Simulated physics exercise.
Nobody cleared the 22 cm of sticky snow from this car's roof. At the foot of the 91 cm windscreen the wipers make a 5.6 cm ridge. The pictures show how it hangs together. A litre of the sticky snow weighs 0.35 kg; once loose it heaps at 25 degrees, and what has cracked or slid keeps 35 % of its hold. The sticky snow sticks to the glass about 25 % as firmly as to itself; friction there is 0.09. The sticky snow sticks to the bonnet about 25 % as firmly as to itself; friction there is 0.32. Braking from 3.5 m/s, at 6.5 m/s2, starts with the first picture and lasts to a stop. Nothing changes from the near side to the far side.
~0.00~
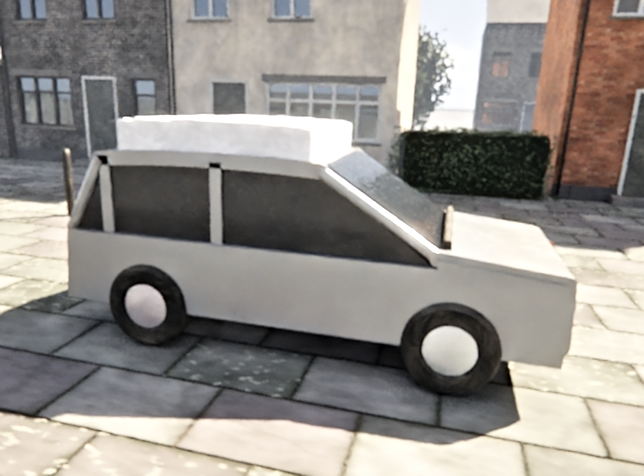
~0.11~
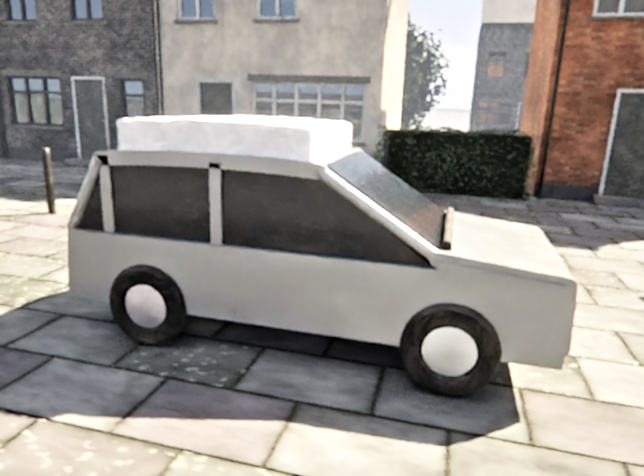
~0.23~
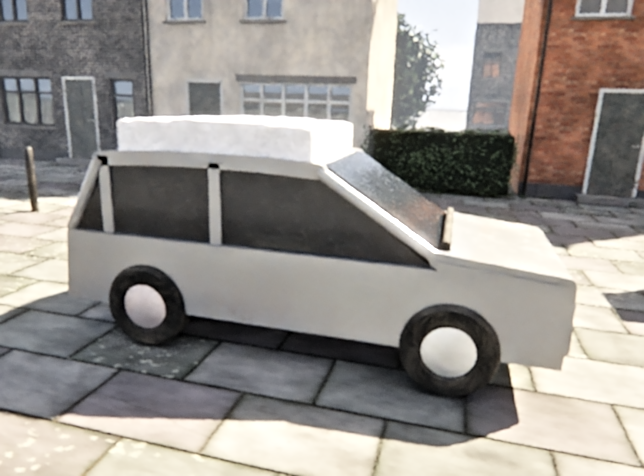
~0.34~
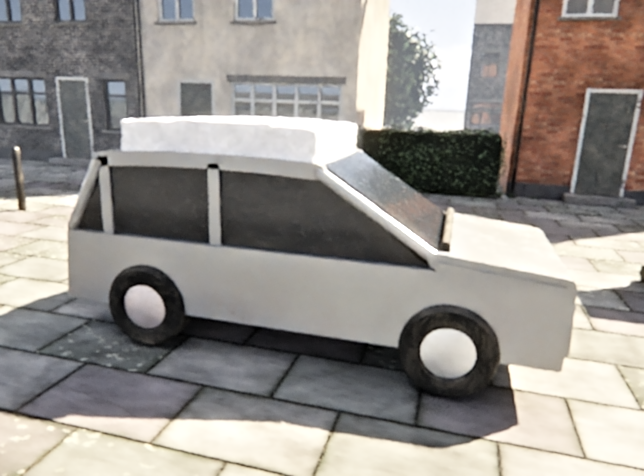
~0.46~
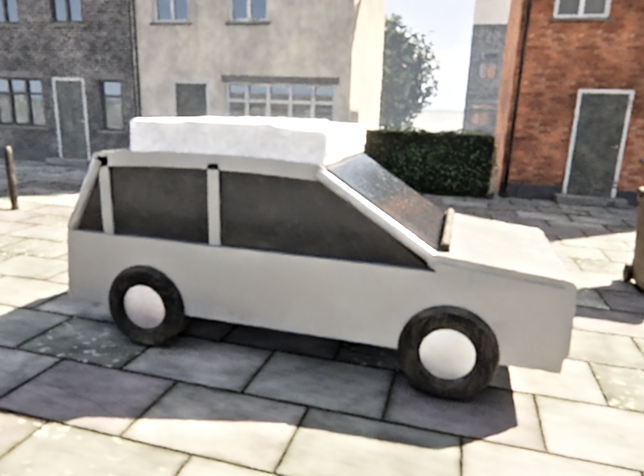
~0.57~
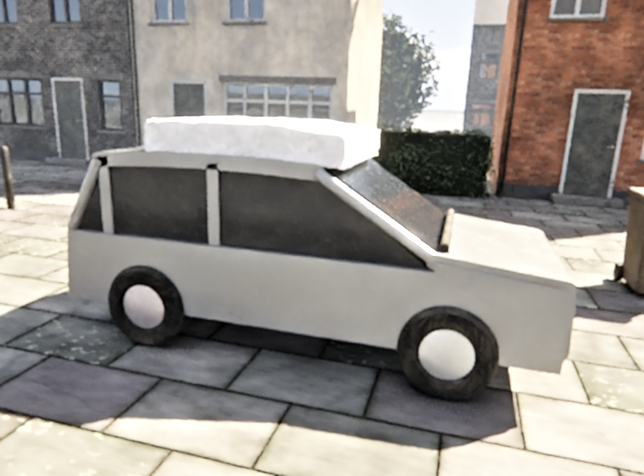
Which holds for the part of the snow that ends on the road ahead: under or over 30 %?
The result is under 30 %.
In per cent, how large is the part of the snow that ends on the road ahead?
Near 8 %.
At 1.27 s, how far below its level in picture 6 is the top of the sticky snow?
Some 0 cm.
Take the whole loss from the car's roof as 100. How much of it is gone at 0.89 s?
About 80 %.
After 0.89 s, 61 % of the snow is on the roof, 37 % on the glass, 3 % on the bonnet and none has gone off the nose.
After 1.27 s, 50 % of the snow is on the roof, 25 % on the glass, 24 % on the bonnet and 1 % has gone off the nose.
After 1.66 s, 50 % of the snow is on the roof, 13 % on the glass, 30 % on the bonnet and 6 % has gone off the nose.
After 2.04 s, 50 % of the snow is on the roof, 13 % on the glass, 29 % on the bonnet and 8 % has gone off the nose.
After 2.70 s, at the end, 50 % of the snow is on the roof, 13 % on the glass, 29 % on the bonnet and 8 % has gone off the nose.
